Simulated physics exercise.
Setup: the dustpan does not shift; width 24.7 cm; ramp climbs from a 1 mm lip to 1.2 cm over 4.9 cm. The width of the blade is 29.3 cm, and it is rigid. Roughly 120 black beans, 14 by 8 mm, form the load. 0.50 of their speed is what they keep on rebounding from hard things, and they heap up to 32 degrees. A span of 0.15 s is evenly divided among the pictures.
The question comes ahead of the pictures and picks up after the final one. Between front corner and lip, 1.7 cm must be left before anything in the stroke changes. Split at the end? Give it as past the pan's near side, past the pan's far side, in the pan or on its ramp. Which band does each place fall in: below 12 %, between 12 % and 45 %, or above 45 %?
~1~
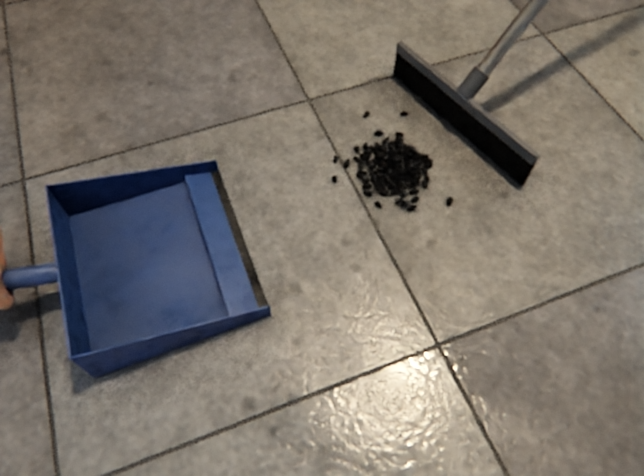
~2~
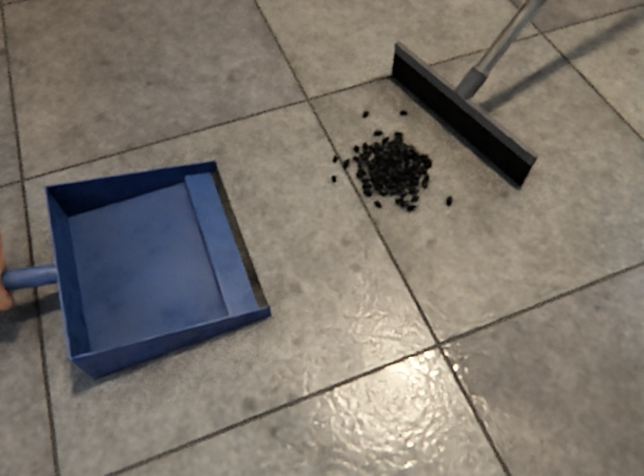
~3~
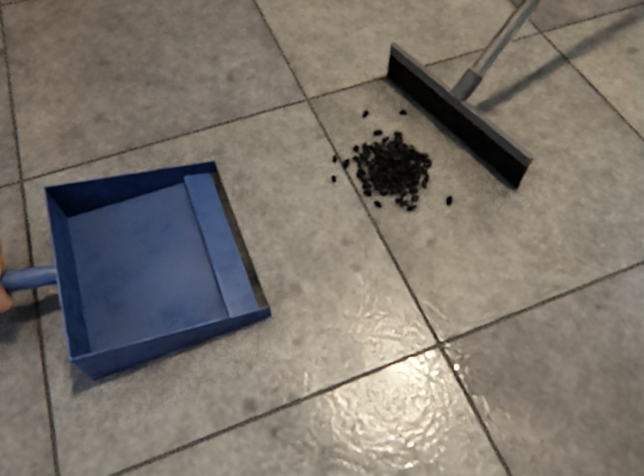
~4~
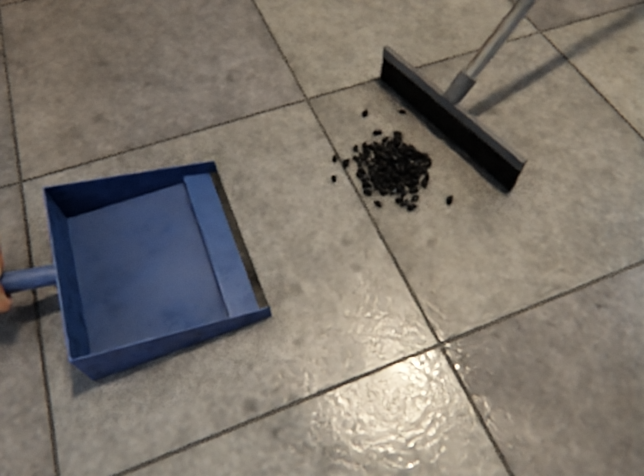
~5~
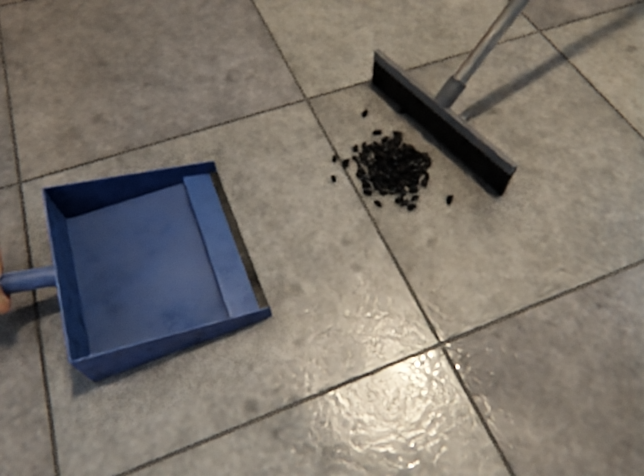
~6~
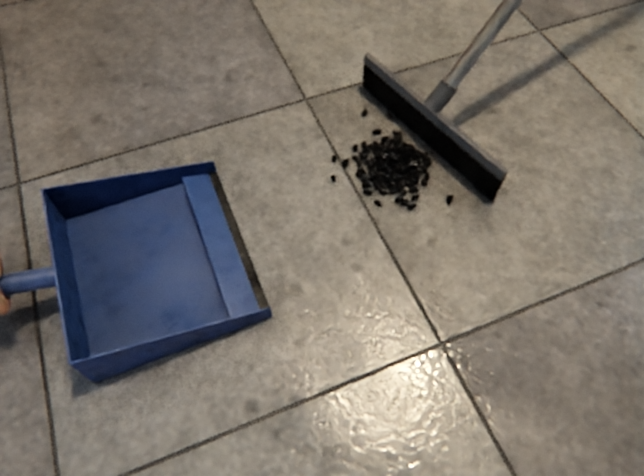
Past the pan's near side: Below 12 %, past the pan's far side: Below 12 %, in the pan or on its ramp: Between 12 % and 45 %.
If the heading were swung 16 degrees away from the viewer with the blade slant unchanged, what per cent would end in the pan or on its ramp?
That would give about 5 percent.
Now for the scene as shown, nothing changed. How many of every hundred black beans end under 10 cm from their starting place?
About 0 per cent.
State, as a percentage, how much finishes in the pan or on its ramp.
Near 15 in every hundred.
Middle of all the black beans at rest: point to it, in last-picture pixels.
(254, 247) or so.
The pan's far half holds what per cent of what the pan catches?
Close to 50 %.
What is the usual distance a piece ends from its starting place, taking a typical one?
About 24 cm.
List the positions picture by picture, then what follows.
The first frame shows blade from (533, 160) to (400, 49), moved 0.0 cm, 0 of the pieces shifted so far; middle of the pieces at (394, 165); pan at (149, 267).
The second frame shows blade from (532, 160) to (398, 49), moved 0.3 cm, 0 of the pieces shifted so far; middle of the pieces at (394, 165).
The third frame shows blade from (528, 162) to (393, 50), moved 1.0 cm, 0 of the pieces shifted so far; middle of the pieces at (393, 164).
The fourth frame shows blade from (521, 165) to (386, 53), moved 2.4 cm, 0 of the pieces shifted so far; middle of the pieces at (393, 164).
The fifth frame shows blade from (512, 170) to (377, 57), moved 4.1 cm, 0 of the pieces shifted so far; middle of the pieces at (393, 164).
The sixth frame shows blade from (502, 175) to (367, 61), moved 5.8 cm, 1 of the pieces shifted so far; middle of the pieces at (393, 164); pan at (148, 270).
Then, 0.22 s after the last picture, middle of the blade 18 cm from the lip; 0 % over the lip, far side 0 %, near side 0 %.
Then, 0.37 s after the last picture, middle of the blade 10 cm from the lip; 0 % over the lip, far side 0 %, near side 0 %.
Then, 0.64 s after the last picture, middle of the blade 5 cm from the lip; 15 % over the lip, far side 0 %, near side 5 %.
In the end, near side 5 %, far side 0 %, pan 15 %, in front of the lip or behind the blade 75 %.
